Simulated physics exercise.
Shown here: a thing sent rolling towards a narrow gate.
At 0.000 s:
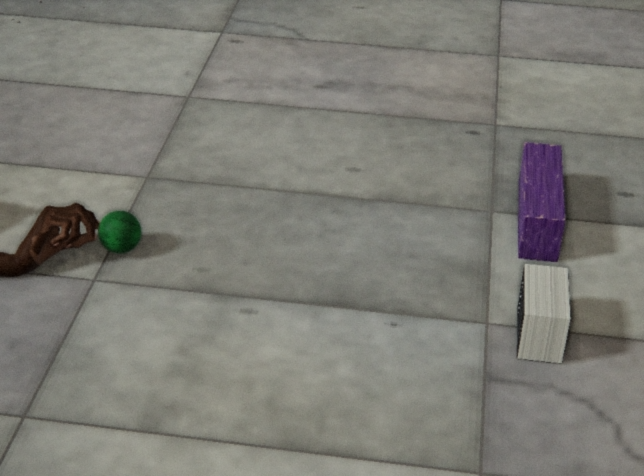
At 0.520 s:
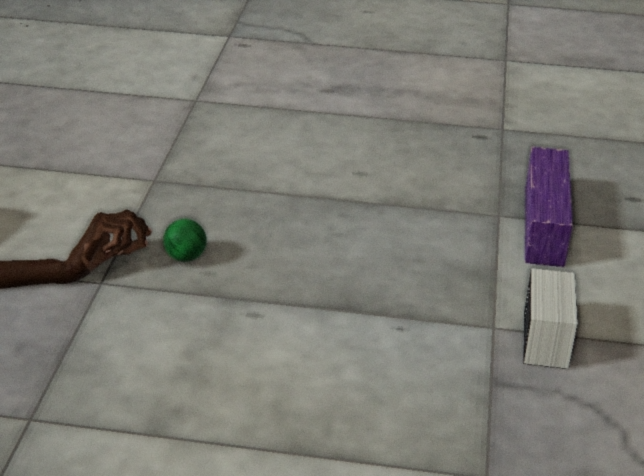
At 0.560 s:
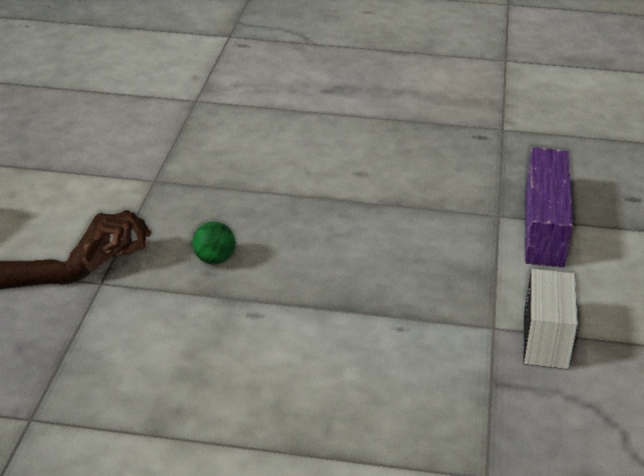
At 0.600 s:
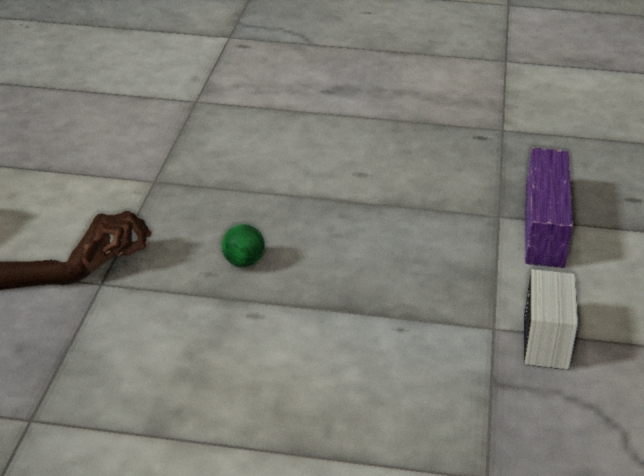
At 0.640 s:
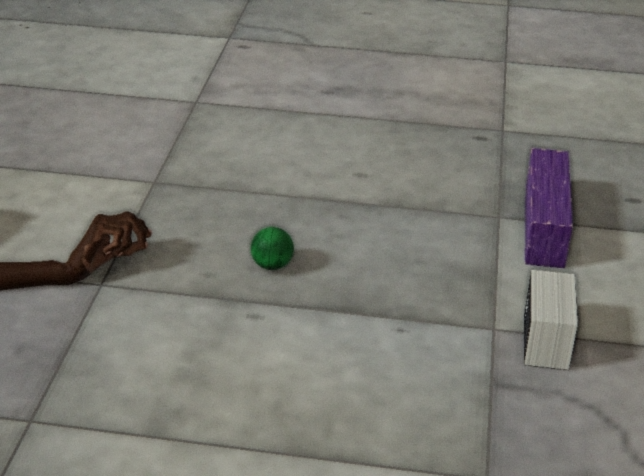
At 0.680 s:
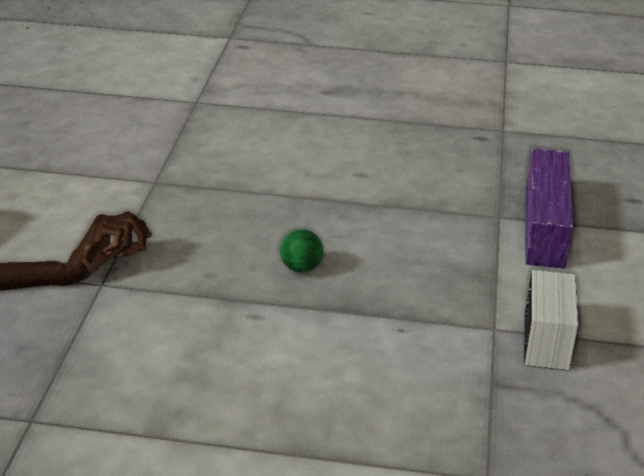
A green ball leaves a dark hand and rolls right across grey tiles toward two blocks.
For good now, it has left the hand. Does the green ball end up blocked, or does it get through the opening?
Slips past.
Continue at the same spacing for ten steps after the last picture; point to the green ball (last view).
Its middle should be around (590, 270).
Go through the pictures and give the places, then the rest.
In the first frame, green ball (120, 232) under the hand; purple block (540, 200).
In the second frame, green ball (185, 241); black book (550, 318).
In the third frame, green ball (214, 243); purple block (548, 205).
In the fourth frame, green ball (243, 246); black book (550, 319).
In the fifth frame, green ball (273, 249); purple block (548, 206).
In the sixth frame, green ball (302, 251); black book (550, 319).
After 1.16 s, green ball heading on.
In the end (2.3 s), the green ball passes through its gap.
